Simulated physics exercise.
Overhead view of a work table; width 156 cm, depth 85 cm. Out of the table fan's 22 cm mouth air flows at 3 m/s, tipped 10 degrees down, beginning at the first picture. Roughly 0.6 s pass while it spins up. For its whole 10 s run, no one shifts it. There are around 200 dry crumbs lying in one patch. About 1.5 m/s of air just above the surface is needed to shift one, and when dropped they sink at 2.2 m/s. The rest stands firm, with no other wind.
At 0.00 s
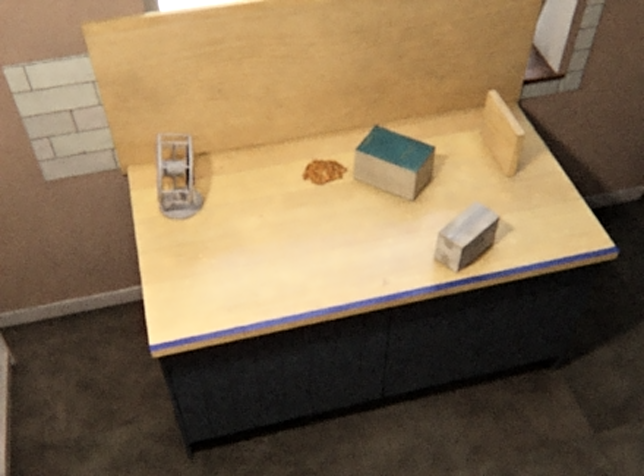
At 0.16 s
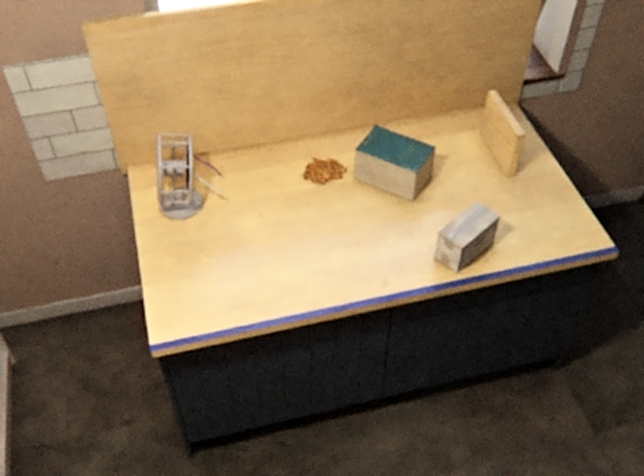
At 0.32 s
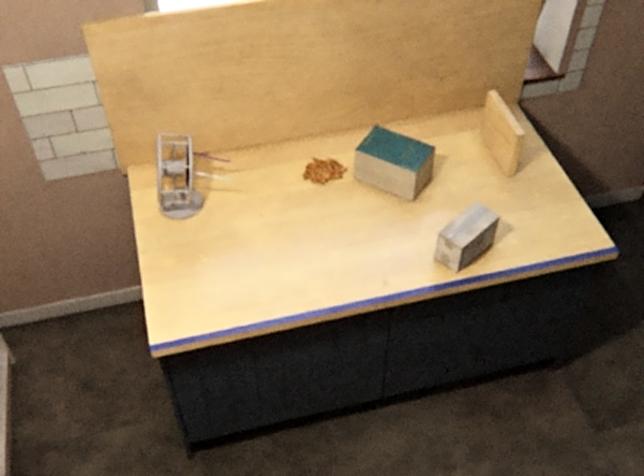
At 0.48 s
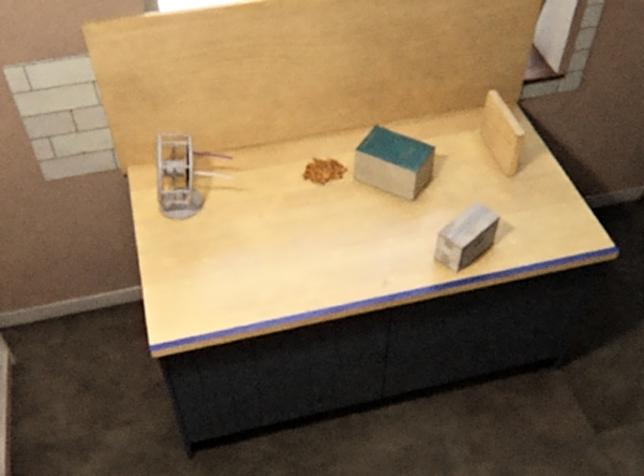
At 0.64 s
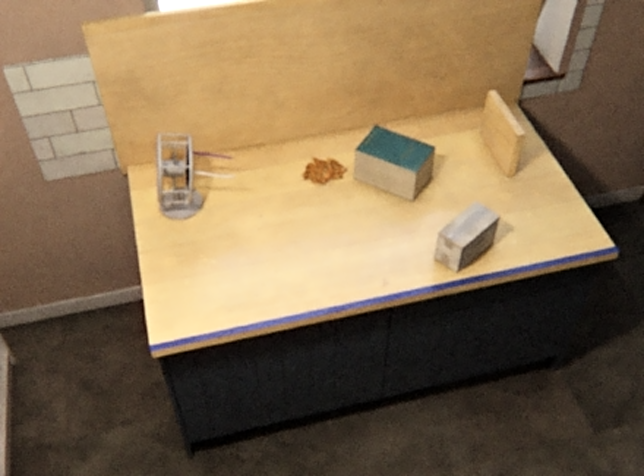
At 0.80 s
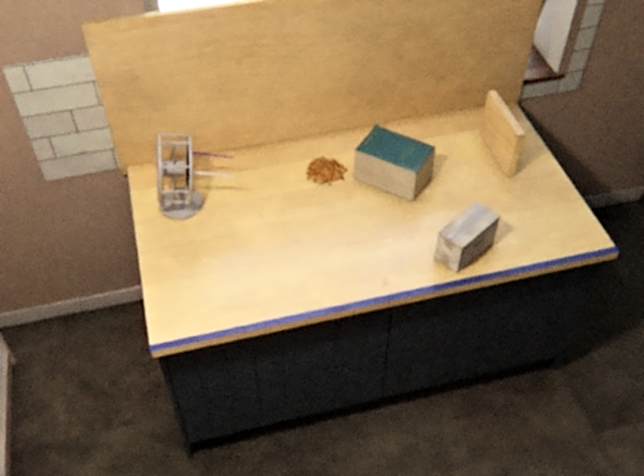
In the video, a small fan stands at the left of a wooden table while streaks appear beside it, and a patch of brown crumbs near a green-topped box stays almost still before shifting very slightly to the right.
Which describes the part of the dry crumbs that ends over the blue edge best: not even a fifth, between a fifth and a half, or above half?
The fraction never reaches one fifth.
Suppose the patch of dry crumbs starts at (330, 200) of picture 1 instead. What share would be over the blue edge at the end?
In that setup it'd be around 5 in a hundred.
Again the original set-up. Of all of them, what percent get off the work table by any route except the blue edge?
Near 90 %.
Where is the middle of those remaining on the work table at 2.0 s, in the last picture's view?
Centre point: About (441, 125) px.
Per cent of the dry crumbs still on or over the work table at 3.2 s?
That comes to roughly 15 % remaining.
After 2.0 s the count stands so, 0 % are over the blue edge; the middle of those still in play is near (449, 121).
After 3.2 s the count stands so, 1 % are over the blue edge; the middle of those still in play is near (355, 175).
After 5.5 s the count stands so, 2 % are over the blue edge.
After 10.0 s, at the end, 2 % are over the blue edge.
